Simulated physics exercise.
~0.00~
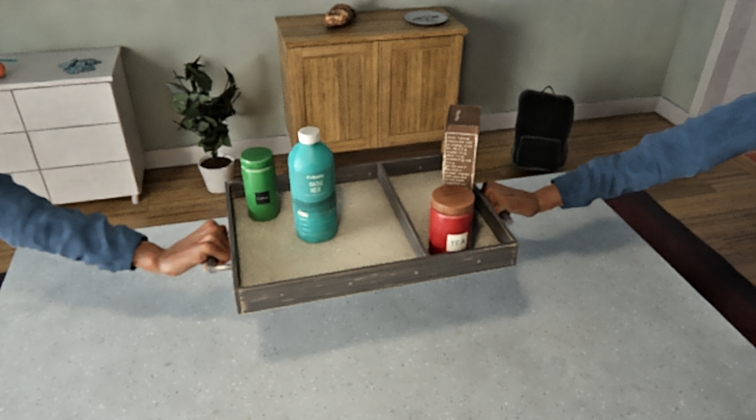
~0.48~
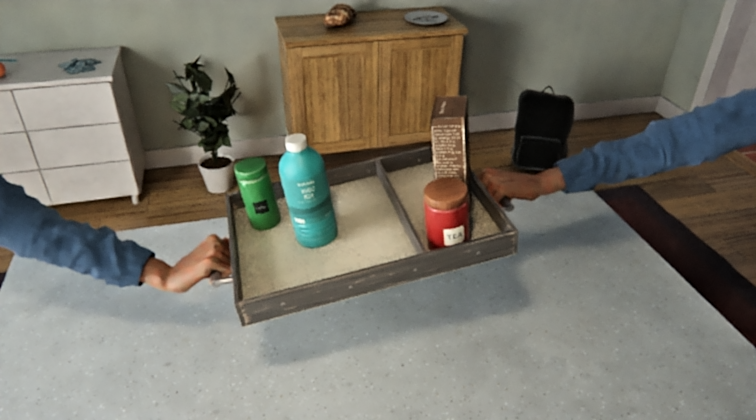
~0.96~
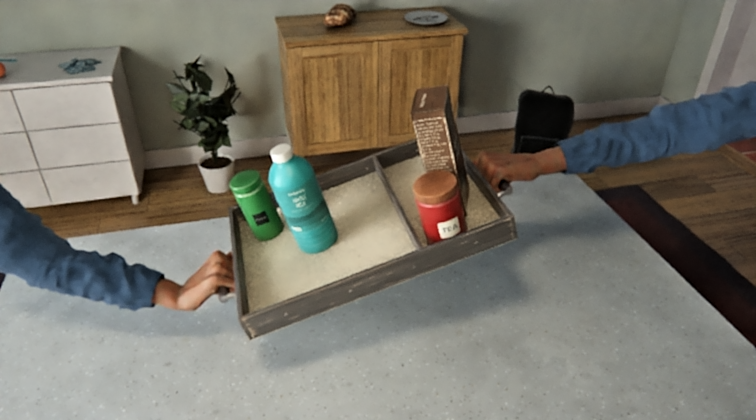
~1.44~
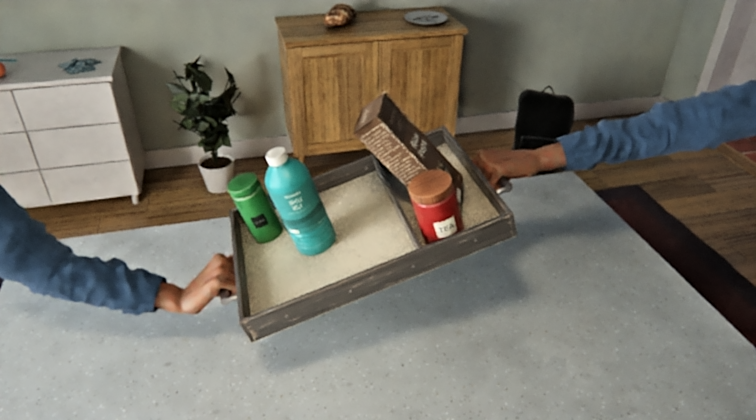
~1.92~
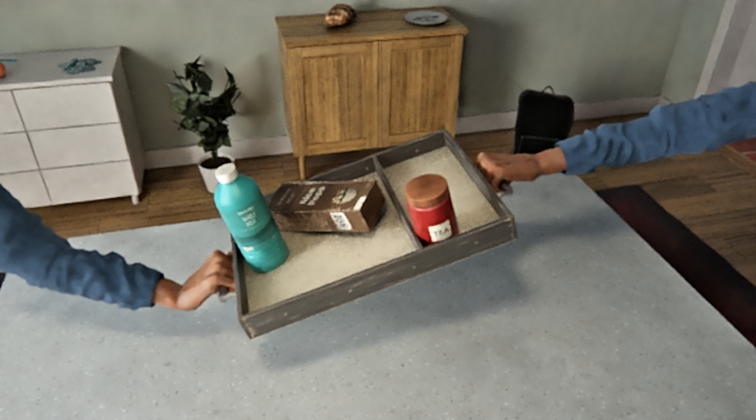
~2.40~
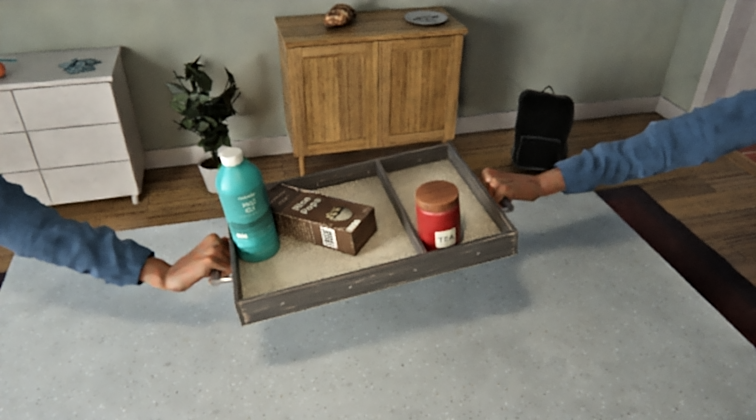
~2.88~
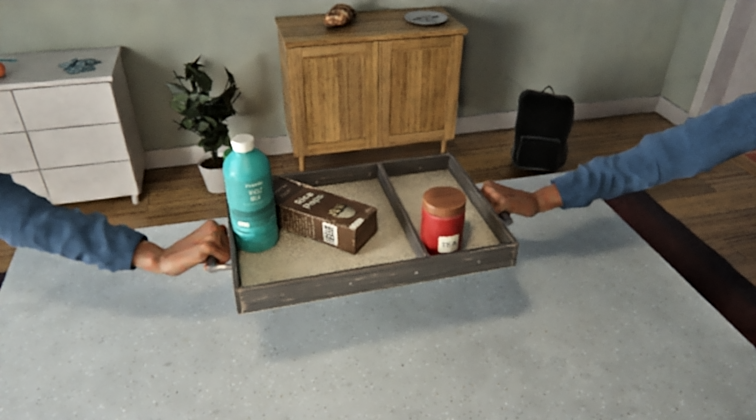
Two hands in blue sleeves hold a dark-rimmed tray above a pale speckled table, seen from slightly above in a room with a wooden cabinet, white drawers and a plant behind. A green jar and a turquoise bottle stand left of the tray's divider, with a brown carton and a red jar on the right. The tray tips down to the left, and the carton leans, then topples over the divider. The turquoise bottle shifts left, hiding the green jar. The hands level the tray, leaving the carton on its side beside the upright bottle, while the red jar still stands on the right.
